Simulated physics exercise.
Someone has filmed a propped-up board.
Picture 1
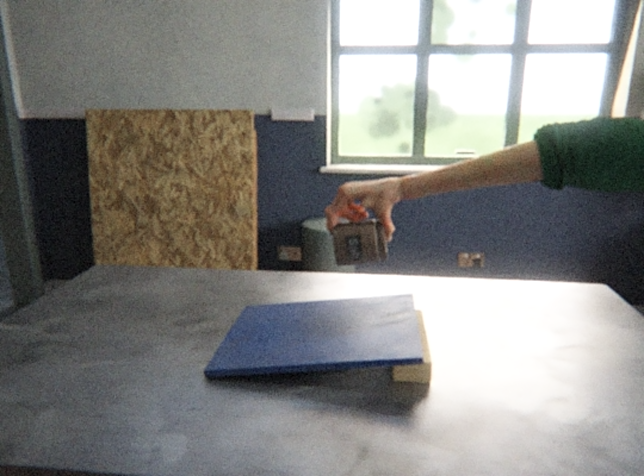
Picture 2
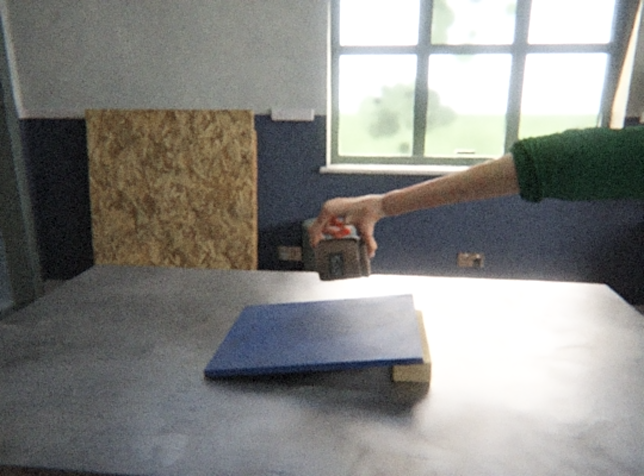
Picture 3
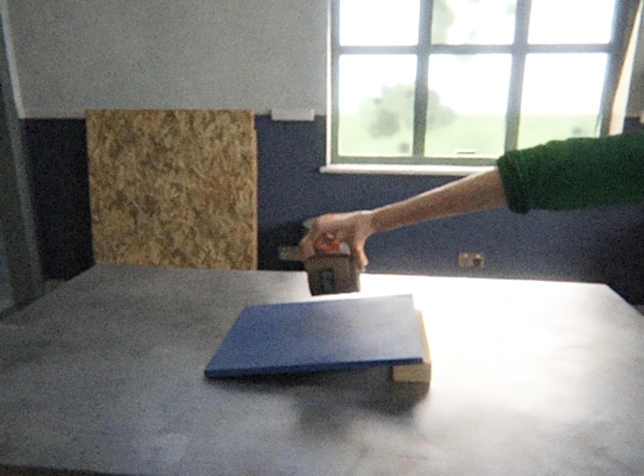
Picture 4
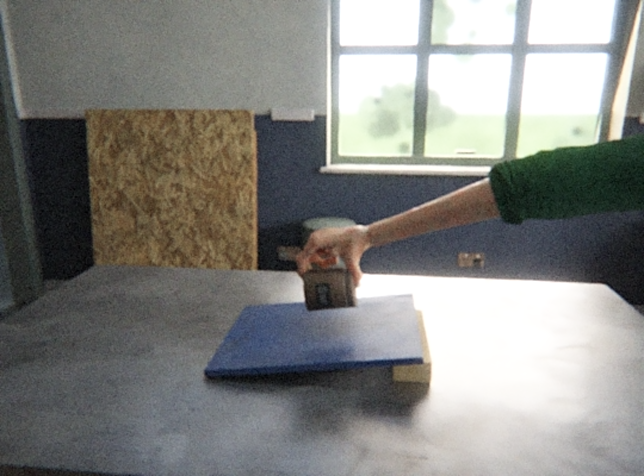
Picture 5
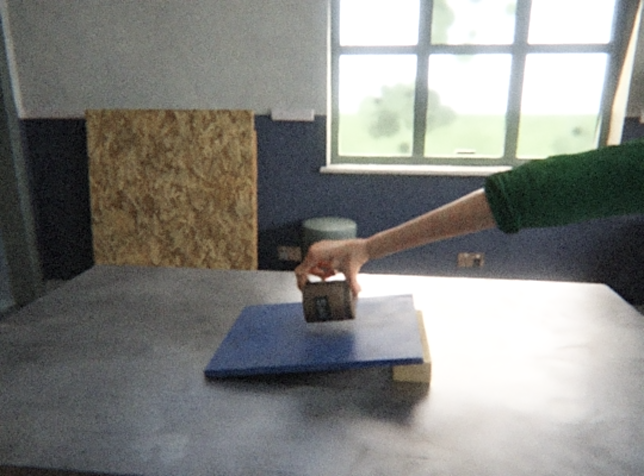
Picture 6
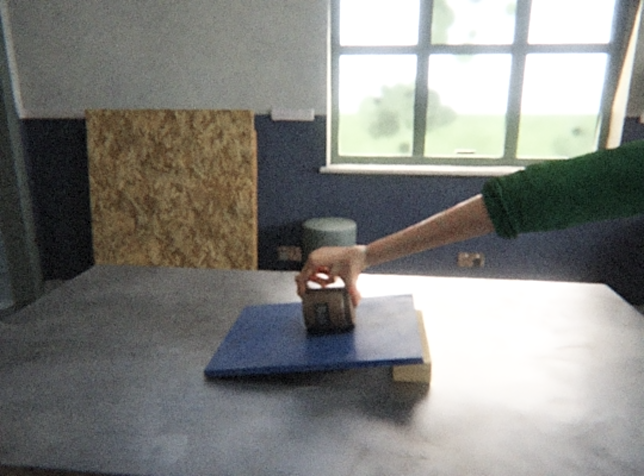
On a grey table in a room with a window, a hand in a green sleeve lowers a brown jar, moving it slightly left and down, and sets it on a sloping blue board propped at its right end, keeping hold.
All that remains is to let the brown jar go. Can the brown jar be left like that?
In the end the brown jar keeps its place.
Then, 0.20 s on from there, no change.
Then, 0.40 s on from there, brown jar resting near (329, 308).
In the end, it is unmoved. At the end, from the last picture's camera, brown jar near (329, 308). The brown jar remains at rest.
